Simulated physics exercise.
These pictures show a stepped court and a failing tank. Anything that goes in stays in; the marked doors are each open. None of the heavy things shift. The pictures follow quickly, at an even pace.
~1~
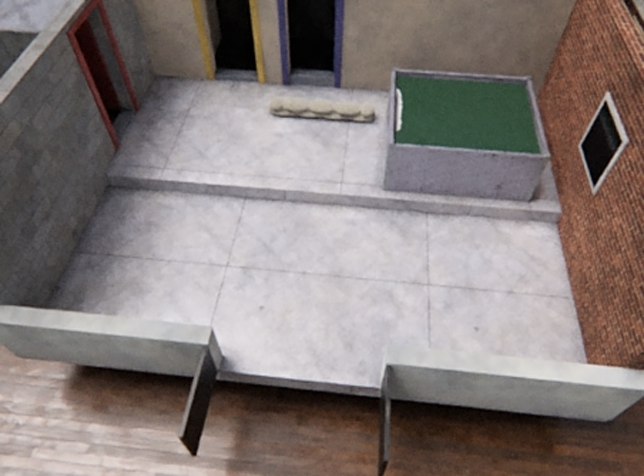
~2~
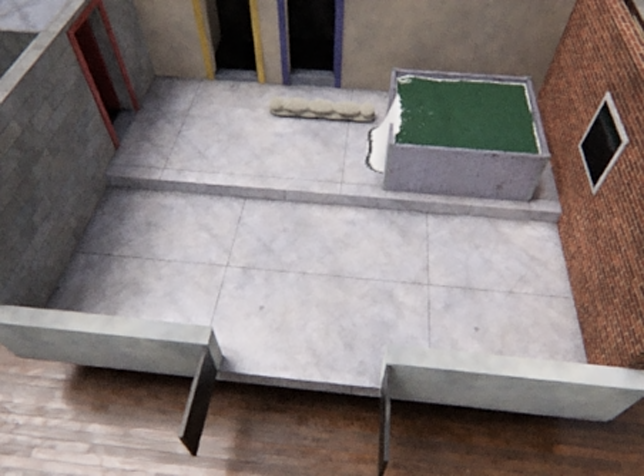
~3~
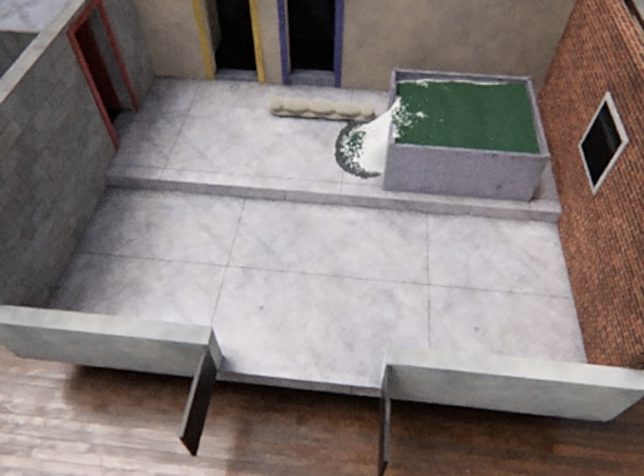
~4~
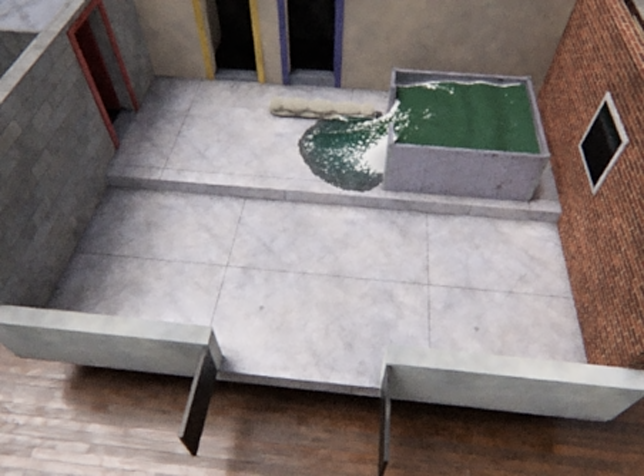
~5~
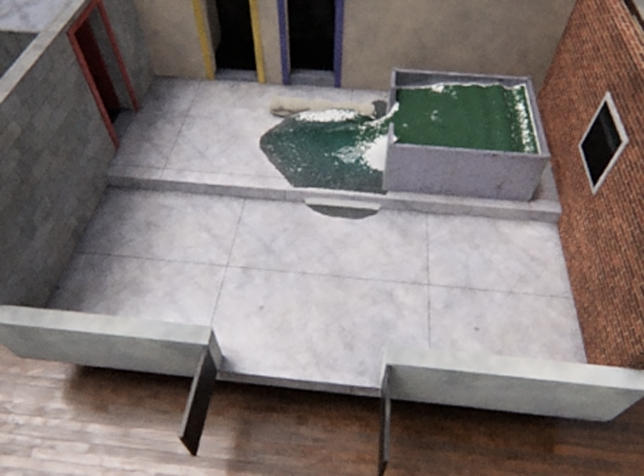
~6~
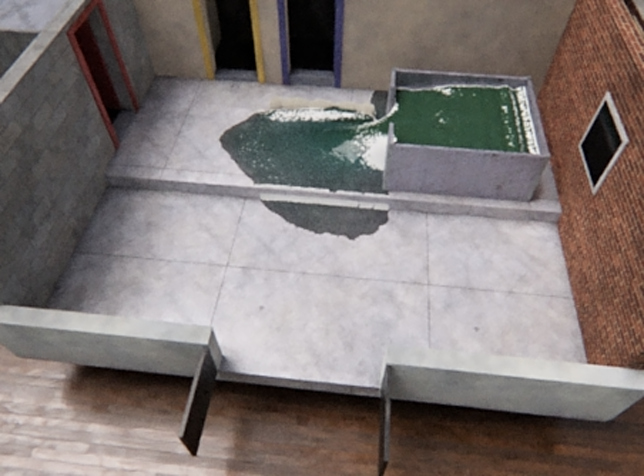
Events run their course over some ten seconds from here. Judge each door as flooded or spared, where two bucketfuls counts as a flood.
The blue door is spared, the red door is flooded, the yellow door is spared.
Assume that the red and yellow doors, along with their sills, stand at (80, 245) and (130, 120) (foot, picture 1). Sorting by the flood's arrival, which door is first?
It would be the yellow door.
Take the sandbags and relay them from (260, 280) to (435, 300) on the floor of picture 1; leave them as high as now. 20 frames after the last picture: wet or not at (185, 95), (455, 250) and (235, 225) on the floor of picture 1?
Reading the three places in turn gives drenched, bare, drenched.
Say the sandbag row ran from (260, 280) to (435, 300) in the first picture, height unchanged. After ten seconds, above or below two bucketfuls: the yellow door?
Looks like the yellow door crosses it in that case.
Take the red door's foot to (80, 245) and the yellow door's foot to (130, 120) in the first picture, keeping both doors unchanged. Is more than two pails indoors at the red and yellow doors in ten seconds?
Red door: Over the limit; yellow door: Over the limit.
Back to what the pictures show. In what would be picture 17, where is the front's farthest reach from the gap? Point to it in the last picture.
Front's tip: Near (51, 299).
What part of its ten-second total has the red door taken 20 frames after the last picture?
My guess is about 65 %.
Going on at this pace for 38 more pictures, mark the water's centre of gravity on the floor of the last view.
Centre of the water: Near (289, 201).
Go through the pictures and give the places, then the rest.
The first picture shows the water tank at (463, 113) is whole and still.
In the second picture, water pours out at (390, 137) and has run to (376, 169).
In the third picture, the front is at (341, 161), out from the gap at (390, 137).
In the fourth picture, the front is at (302, 144), out from the gap at (390, 137).
In the fifth picture, the front is at (264, 146), out from the gap at (390, 137).
In the sixth picture, the front is at (224, 140), out from the gap at (390, 136).
A moment on, water covers 35 % of the floor; the blue door not reached, the red door under two buckets in, the yellow door not reached.
Next, water covers 50 % of the floor; the blue door wet at the sill, nothing in, the red door far over two buckets in, the yellow door not reached.
Then, water covers 50 % of the floor; the blue door wet at the sill, nothing in, the red door far over two buckets in, the yellow door wet at the sill, nothing in.
Later, water covers 80 % of the floor; the blue door wet at the sill, nothing in, the red door far over two buckets in, the yellow door wet at the sill, nothing in.
In the end, water covers 95 % of the floor; the blue door wet at the sill, nothing in, the red door far over two buckets in, the yellow door wet at the sill, nothing in.
